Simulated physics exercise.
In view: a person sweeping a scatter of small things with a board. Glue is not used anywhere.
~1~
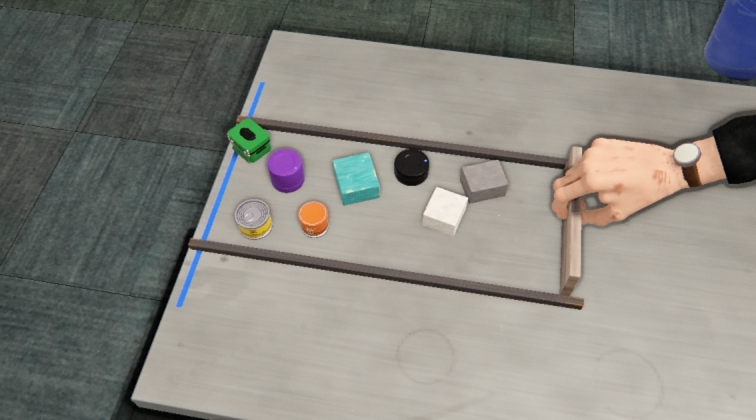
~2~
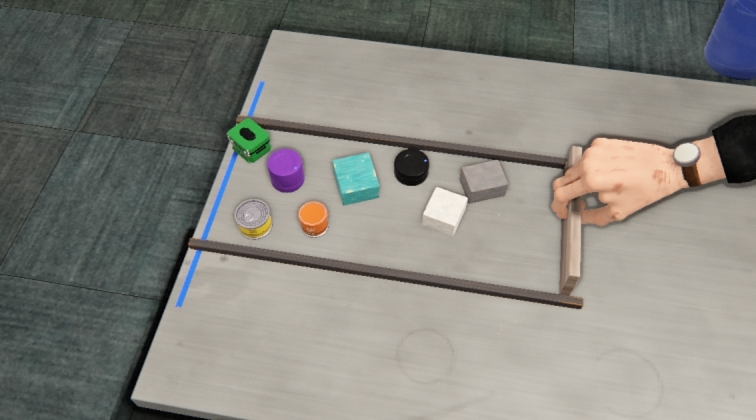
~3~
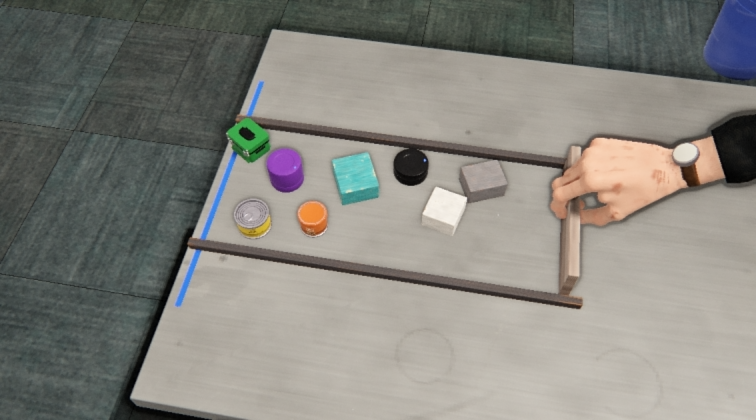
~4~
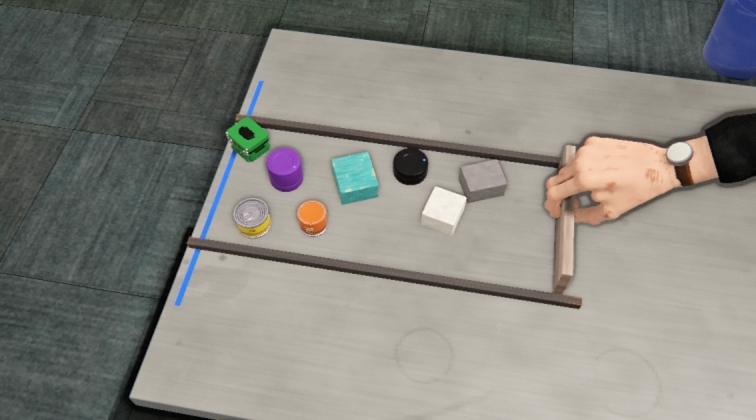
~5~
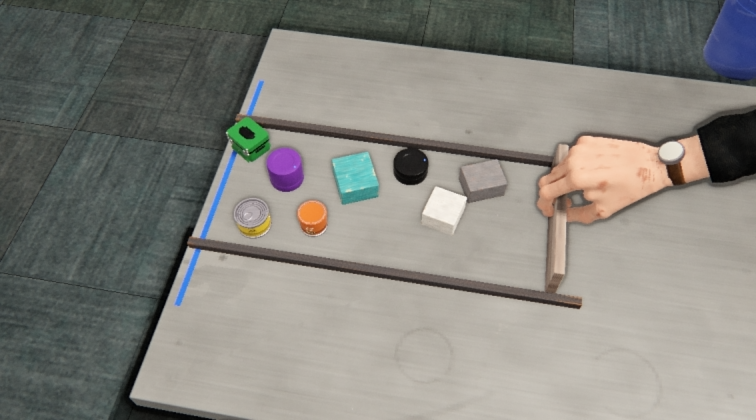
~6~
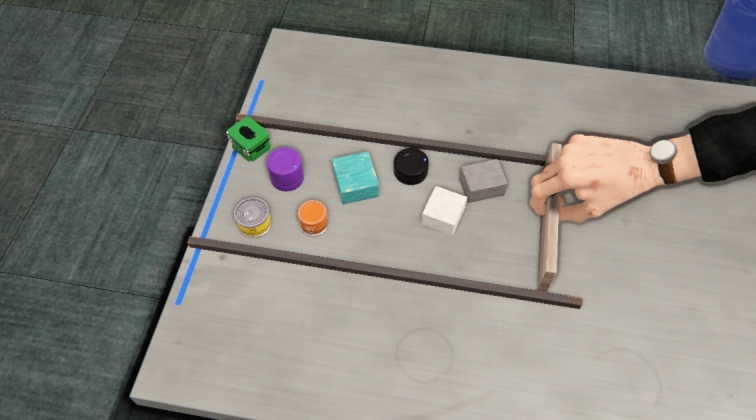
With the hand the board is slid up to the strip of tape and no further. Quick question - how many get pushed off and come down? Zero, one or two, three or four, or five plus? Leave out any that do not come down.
At least five come down.
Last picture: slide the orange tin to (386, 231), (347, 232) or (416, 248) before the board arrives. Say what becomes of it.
Taking the spots in order, it plunges, plunges, and plunges.
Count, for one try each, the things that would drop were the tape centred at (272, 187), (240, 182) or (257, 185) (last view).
Going through each try, you'd get 2, 5 and 4.
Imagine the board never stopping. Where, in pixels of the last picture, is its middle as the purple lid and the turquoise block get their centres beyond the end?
(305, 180) and (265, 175), more or less.
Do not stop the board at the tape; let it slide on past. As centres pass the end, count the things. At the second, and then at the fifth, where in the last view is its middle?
The middle is at about (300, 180), later at about (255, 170).
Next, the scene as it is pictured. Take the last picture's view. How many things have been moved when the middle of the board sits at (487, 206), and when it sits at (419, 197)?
Tally at point one: 1; at point two: 4.
A little later, none off yet; green case at rest near (250, 140); yellow pot at rest near (253, 218); purple lid at rest near (286, 170).
Next, none off yet; green case at rest near (250, 140); yellow pot at rest near (253, 218); purple lid shifted a little near (268, 166).
Later still, one off so far; green case tilted well over near (205, 154); yellow pot shifted about its own width near (219, 216); purple lid tilted well over near (191, 183).
When it is over, the number that fall off is five or more; down, grey block, white block, black lid, turquoise block, orange tin, purple lid, yellow pot and green case.
